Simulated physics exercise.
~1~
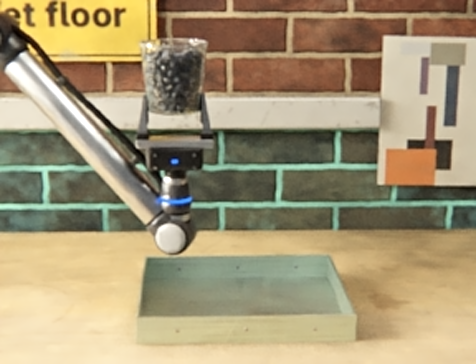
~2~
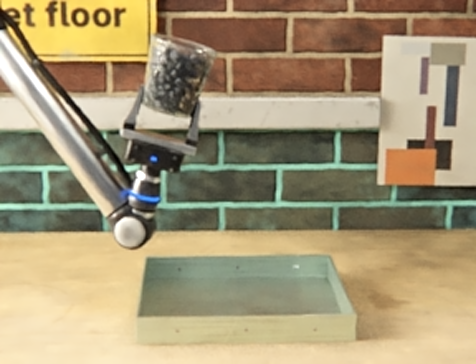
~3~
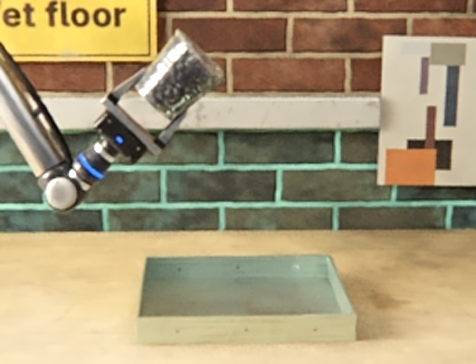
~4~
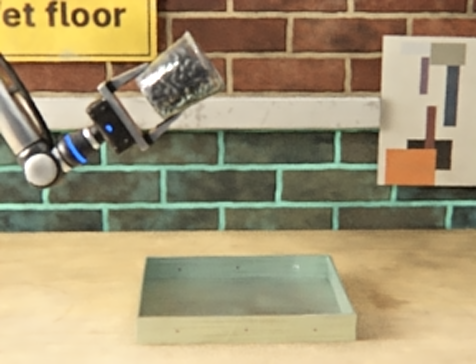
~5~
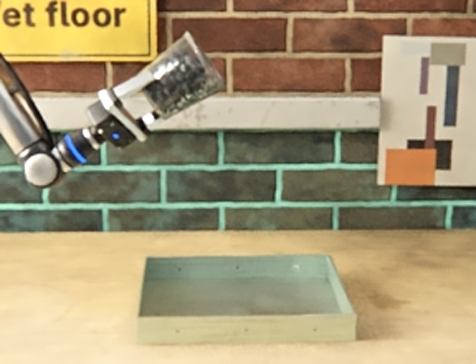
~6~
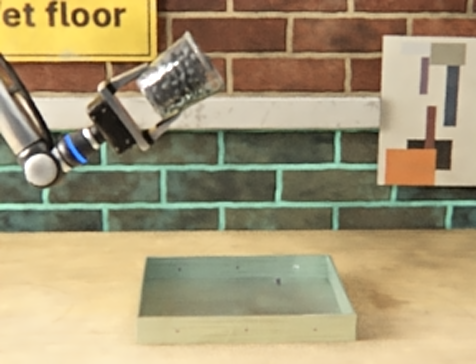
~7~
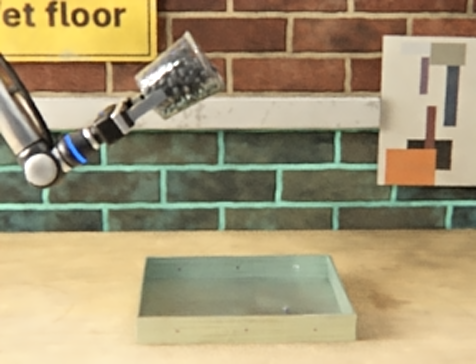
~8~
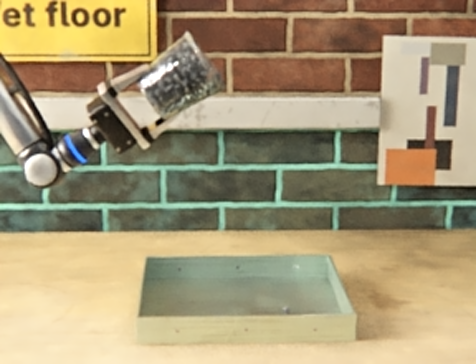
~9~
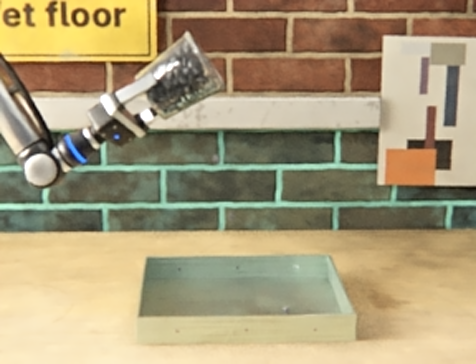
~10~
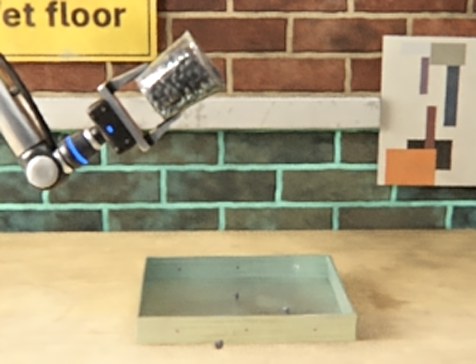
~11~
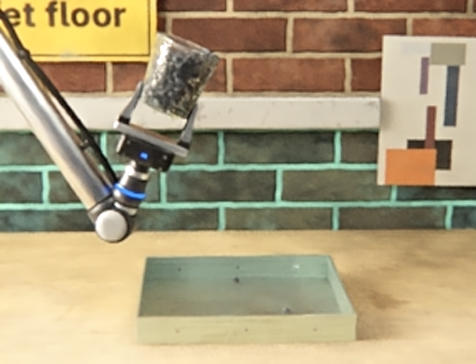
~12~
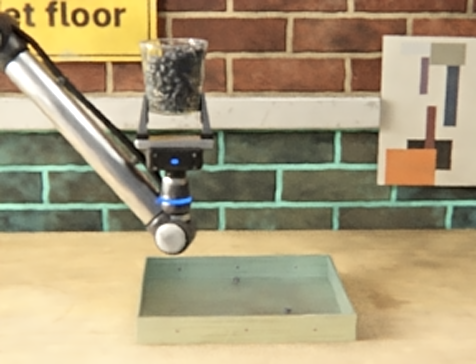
A robot arm tipped a clear cup of dark pebbles to the right above a shallow green tray, twisted it back and forth while a few pebbles dropped out, then set it upright again, still nearly full, with a couple left in the tray.
